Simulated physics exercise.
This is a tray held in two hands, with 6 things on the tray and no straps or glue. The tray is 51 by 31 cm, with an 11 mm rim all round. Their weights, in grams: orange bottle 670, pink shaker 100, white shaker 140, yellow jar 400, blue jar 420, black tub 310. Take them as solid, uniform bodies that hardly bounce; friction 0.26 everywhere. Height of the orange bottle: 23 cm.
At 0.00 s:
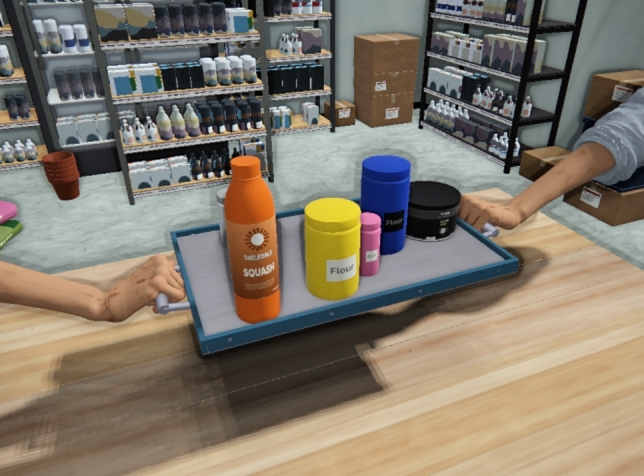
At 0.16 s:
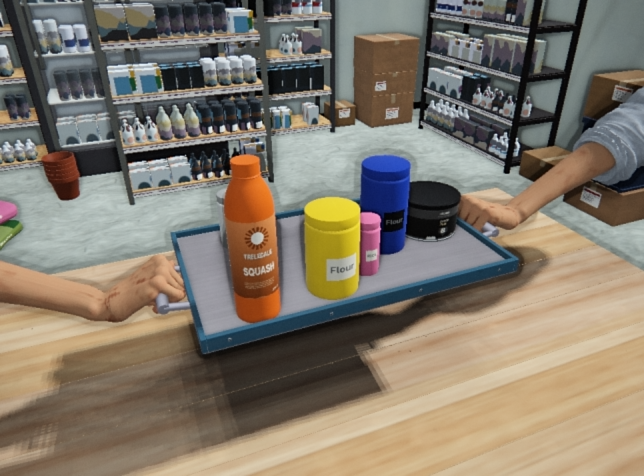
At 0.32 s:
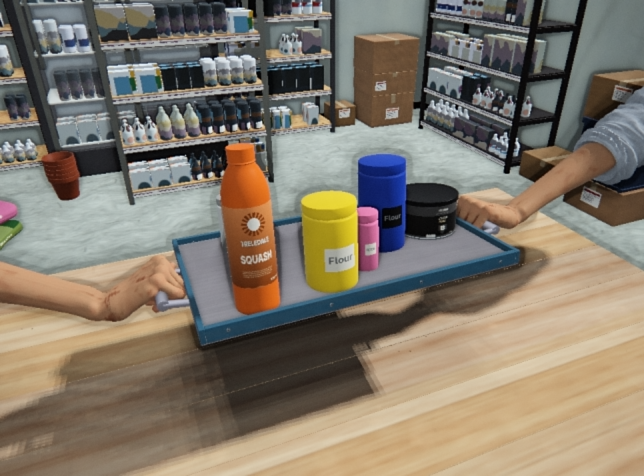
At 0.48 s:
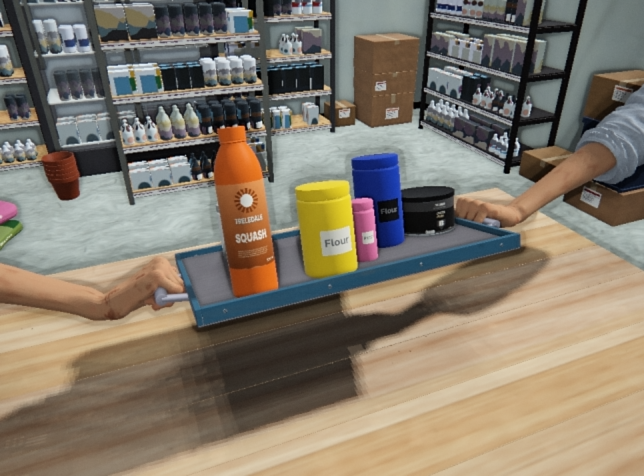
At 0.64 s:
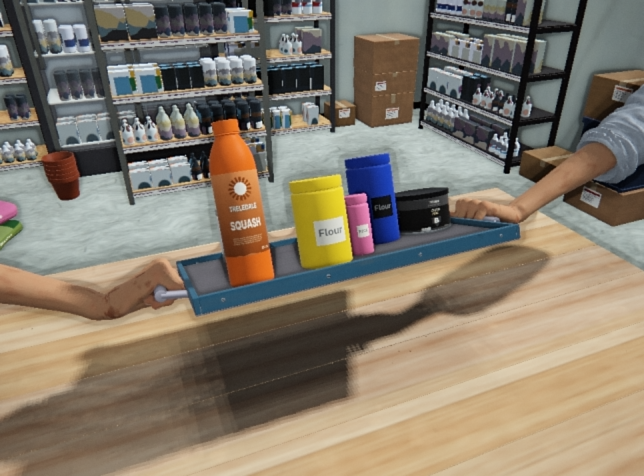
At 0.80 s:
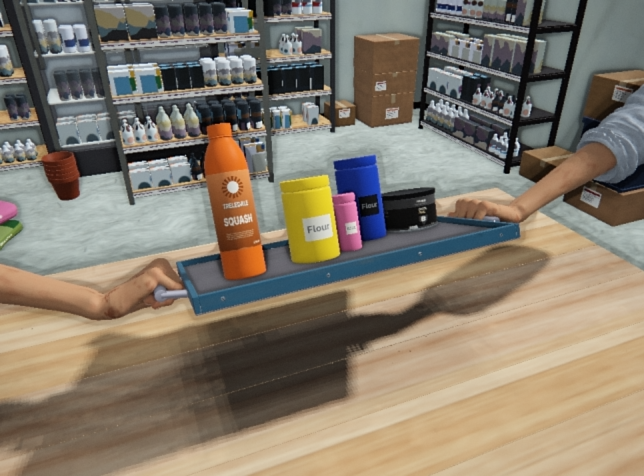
Orange squash bottle, yellow and blue jars, pink shaker and black tub sliding slightly as two hands tilt their tray away.
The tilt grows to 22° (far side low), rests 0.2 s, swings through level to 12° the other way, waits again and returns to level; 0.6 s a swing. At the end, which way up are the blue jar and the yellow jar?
The blue jar topples; the yellow jar topples.
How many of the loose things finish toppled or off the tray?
5 of them.
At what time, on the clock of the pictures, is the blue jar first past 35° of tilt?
Near 1.0 s.
After 1.10 s, tilt 14°, far edge down; white shaker and blue jar now off the tray; yellow jar tipped 19° from how it sat near (283, 201); pink shaker tipped 15° from how it sat.
After 1.30 s, tilt 4°, near edge down; orange bottle, pink shaker and yellow jar now off the tray; black tub slid 9 cm.
After 1.90 s, tilt 9°, near edge down; black tub slid 9 cm.
At rest (2.8 s), off the tray and tipped over, orange bottle, pink shaker, white shaker, yellow jar and blue jar; not toppled but over 5 cm from the start, black tub. In the last view, blue jar near (309, 236), yellow jar near (264, 251).
